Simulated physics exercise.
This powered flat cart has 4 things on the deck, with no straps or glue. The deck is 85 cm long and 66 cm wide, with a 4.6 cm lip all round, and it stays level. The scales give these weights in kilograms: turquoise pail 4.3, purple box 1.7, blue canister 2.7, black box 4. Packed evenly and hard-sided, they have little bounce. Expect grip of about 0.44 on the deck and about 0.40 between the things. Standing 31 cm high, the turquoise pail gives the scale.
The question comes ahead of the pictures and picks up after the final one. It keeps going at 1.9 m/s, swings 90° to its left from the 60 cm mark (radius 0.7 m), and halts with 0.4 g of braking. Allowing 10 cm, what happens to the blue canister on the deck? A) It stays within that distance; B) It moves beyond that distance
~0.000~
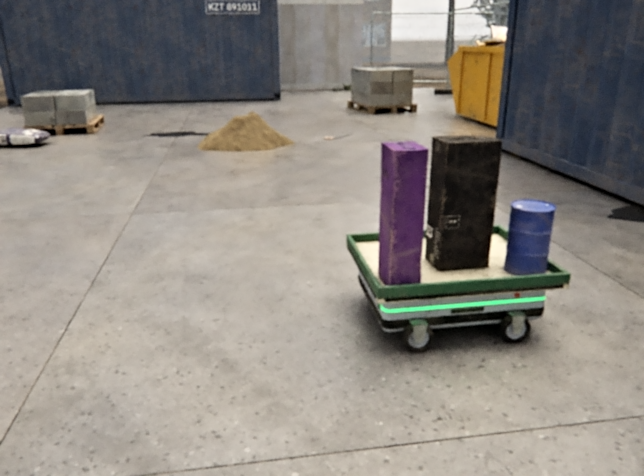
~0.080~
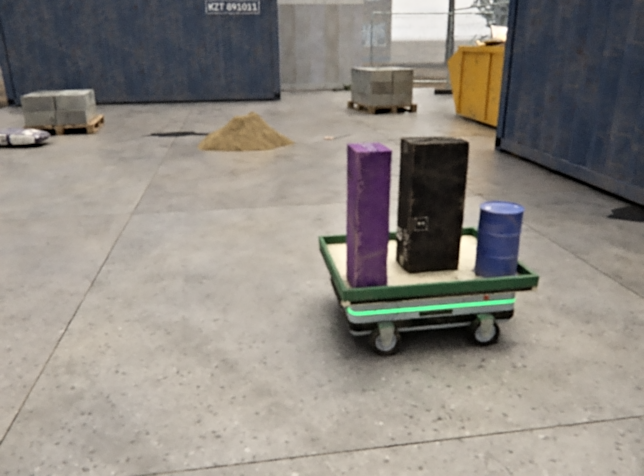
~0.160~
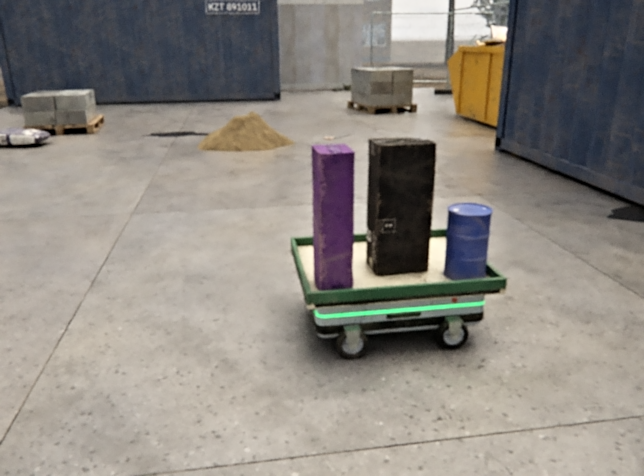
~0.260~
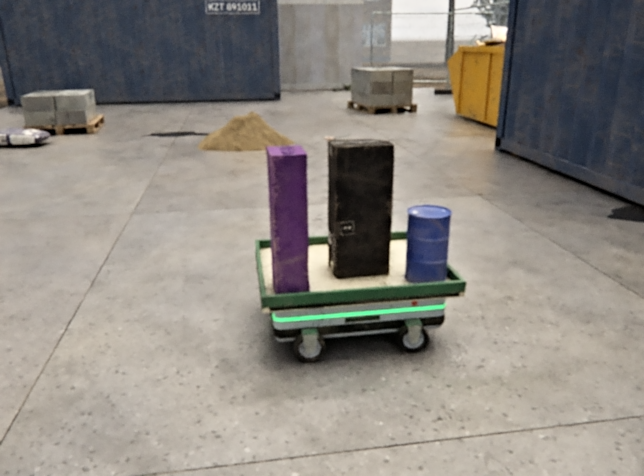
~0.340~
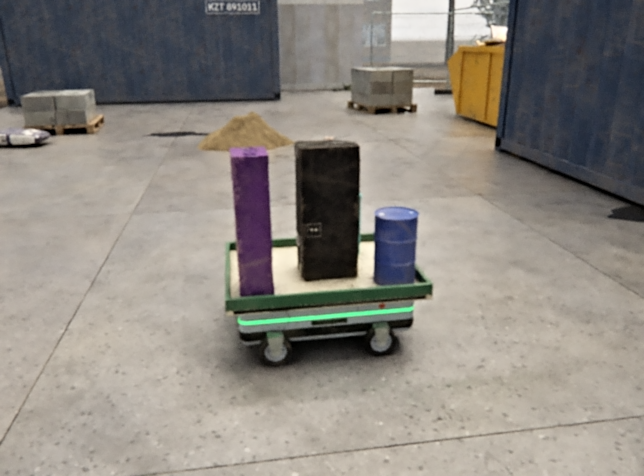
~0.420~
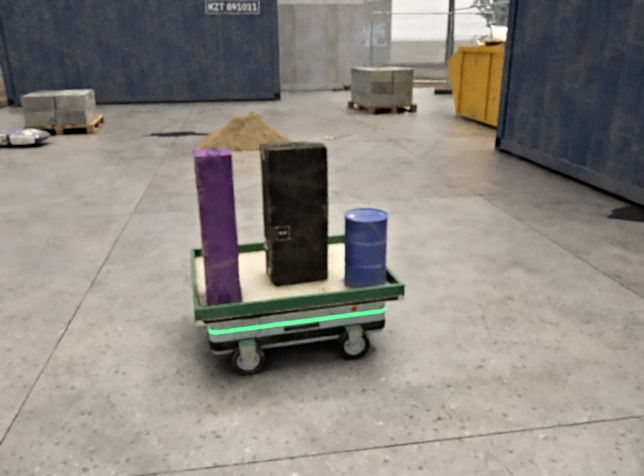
It stays within that distance.
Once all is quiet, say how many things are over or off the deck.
The answer: 2.
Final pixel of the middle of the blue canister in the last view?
Rest point: Near (231, 410).
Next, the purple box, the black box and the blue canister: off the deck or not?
Purple box: Goes out of bounds; black box: Goes out of bounds; blue canister: Stays in bounds.
Around 0.82 s, cart has run 156 cm, turned 66°; purple box now off the deck; black box at 32° to upright; turquoise pail at 5° to upright.
Around 1.22 s, cart has run 226 cm, turned 90°; black box now off the deck; turquoise pail shifted 3 cm.
Finally (2.2 s), off the deck, purple box and black box; not toppled but over 10 cm from the start, turquoise pail; the last one still in place (within 10 cm). In the last view, blue canister near (231, 410).
